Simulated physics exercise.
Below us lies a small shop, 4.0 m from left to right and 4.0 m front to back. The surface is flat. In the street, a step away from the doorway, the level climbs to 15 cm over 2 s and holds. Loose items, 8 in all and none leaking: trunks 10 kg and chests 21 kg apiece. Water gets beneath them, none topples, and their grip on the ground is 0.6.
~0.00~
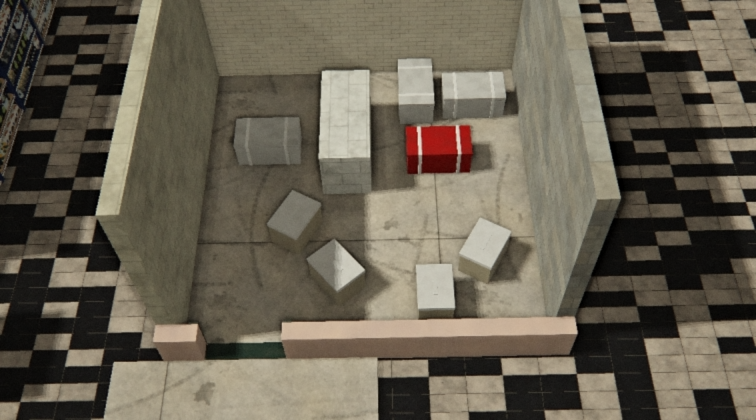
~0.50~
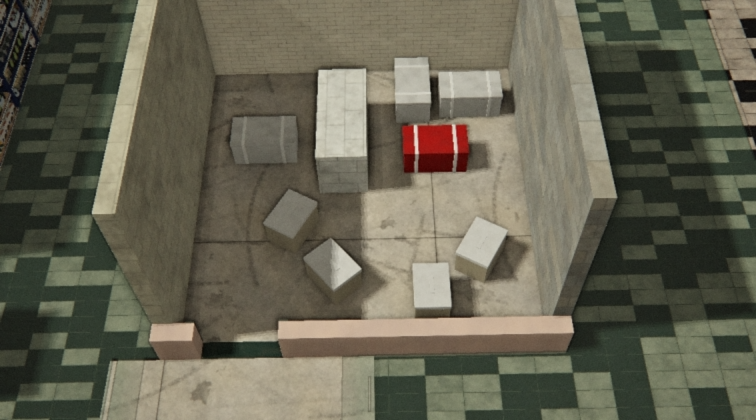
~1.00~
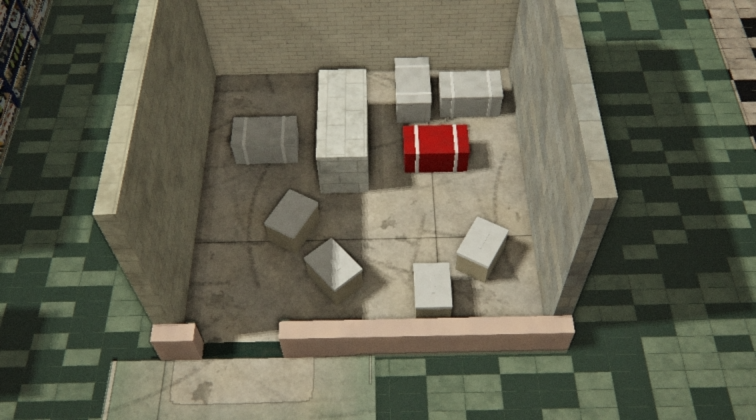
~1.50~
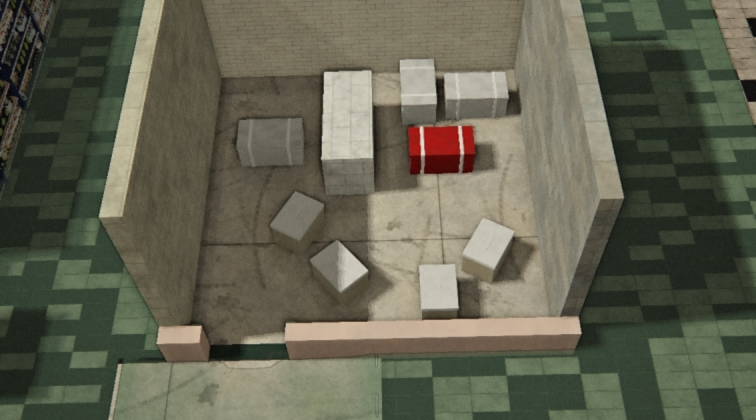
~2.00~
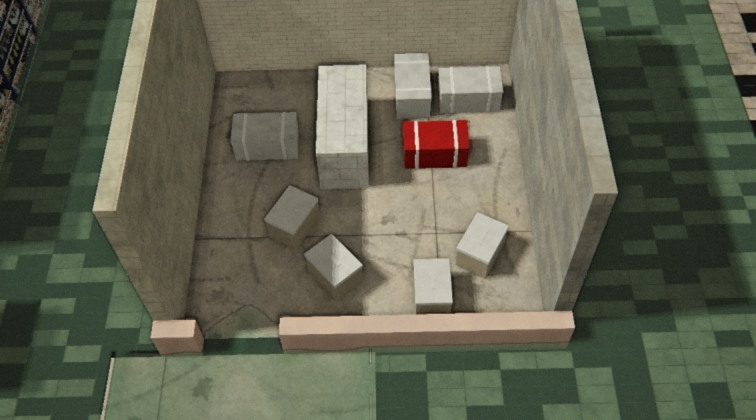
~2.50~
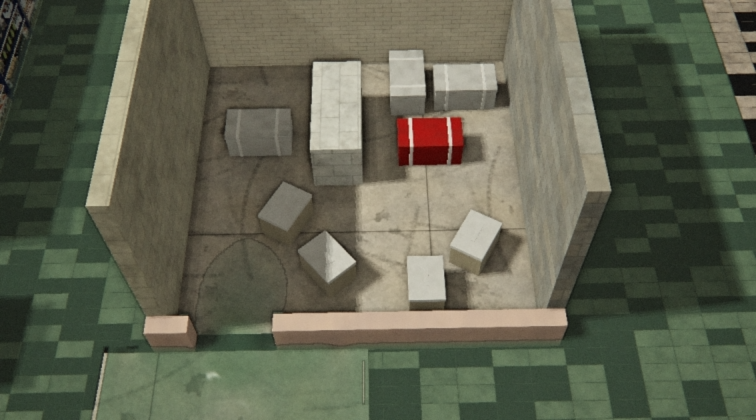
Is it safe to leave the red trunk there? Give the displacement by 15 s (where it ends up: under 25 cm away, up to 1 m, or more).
Red trunk moves a short way.
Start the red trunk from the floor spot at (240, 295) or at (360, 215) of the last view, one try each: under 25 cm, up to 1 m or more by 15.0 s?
In turn: It ends far away; it is nudged along.
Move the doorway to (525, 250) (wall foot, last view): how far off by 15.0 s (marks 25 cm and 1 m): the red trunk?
In that case the red trunk moves a short way.
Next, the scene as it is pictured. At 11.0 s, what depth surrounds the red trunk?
About 3 cm.
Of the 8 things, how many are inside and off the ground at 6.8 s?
1 of them.
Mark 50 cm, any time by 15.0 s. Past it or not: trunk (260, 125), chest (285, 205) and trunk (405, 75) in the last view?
In turn: More, short of it, past it.
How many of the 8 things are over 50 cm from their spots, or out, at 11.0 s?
I count 1.
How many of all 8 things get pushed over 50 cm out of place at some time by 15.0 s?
That makes 4.
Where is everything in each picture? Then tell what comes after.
The red trunk at (439, 140), on the bottom; water covers 0.0 m2; 0 of 8 have shifted, in the first frame.
The red trunk at (436, 139) rests on the ground; 0.0 m2 under water; 0 of 8 have shifted, in the second frame.
The red trunk at (436, 139) rests on the ground; water covers 0.0 m2; 0 of 8 have shifted, in the third frame.
The red trunk at (442, 140) rests on the ground; water covers 0.0 m2; 0 of 8 have shifted, in the fourth frame.
The red trunk at (436, 135), on the bottom; water covers 0.2 m2; 0 of 8 have shifted, in the fifth frame.
The red trunk at (430, 132) rests on the ground; water covers 1.0 m2; 0 of 8 have shifted, in the sixth frame.
After 3.5 s the red trunk is near (430, 132), 0.0 m from its start, aground; 0 afloat.
After 6.8 s the red trunk is near (430, 132), 0.0 m from its start, aground; 1 afloat.
After 11.0 s the red trunk is near (430, 133), 0.0 m from its start, afloat; 4 afloat.
After 15.0 s the red trunk is near (398, 148), 0.5 m from its start, afloat; 4 afloat.
